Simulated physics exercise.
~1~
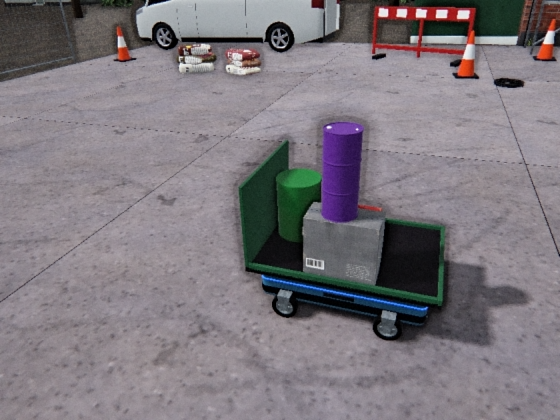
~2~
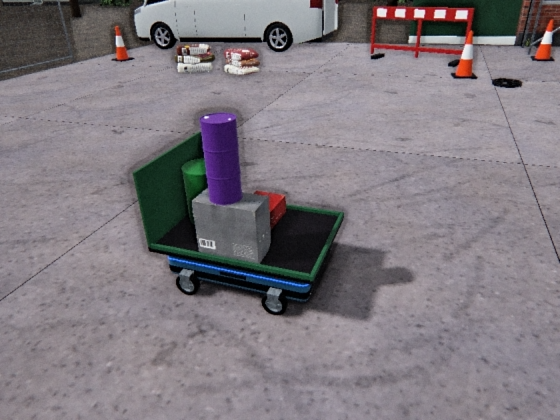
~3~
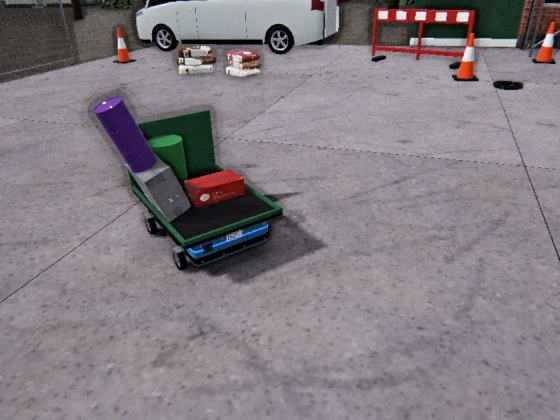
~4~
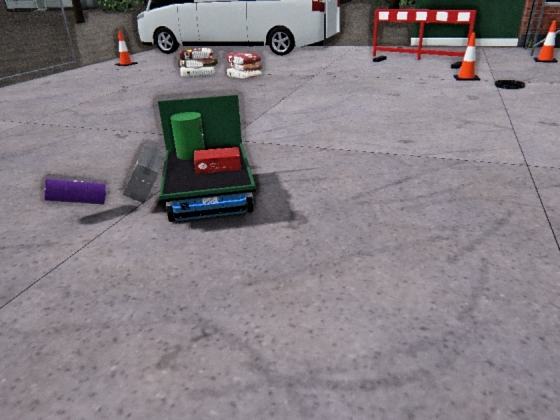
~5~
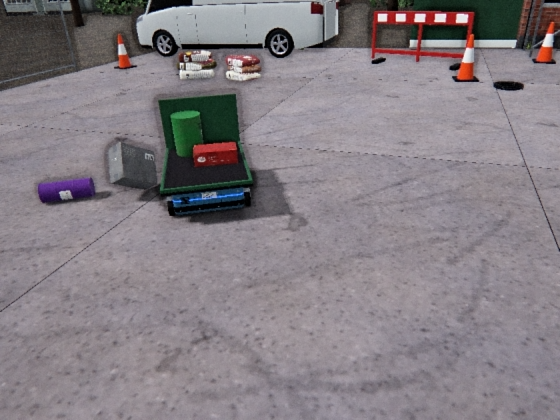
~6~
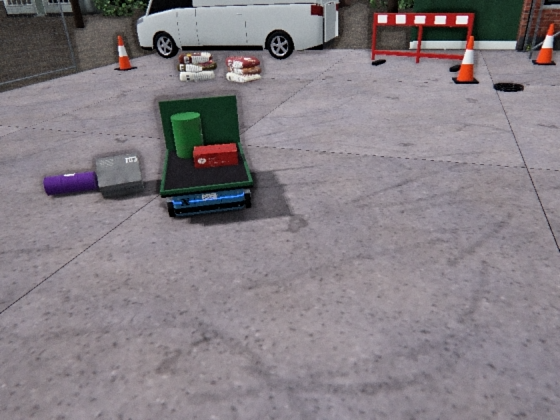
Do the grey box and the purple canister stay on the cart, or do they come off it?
Both the grey box and the purple canister come off the cart and end up on the ground to its left.
A green cart carrying a purple canister on a grey box, a green pail and a red parcel rolled left and turned away; the canister and box tipped off the side onto the ground, while the pail and parcel stayed aboard as it stopped.
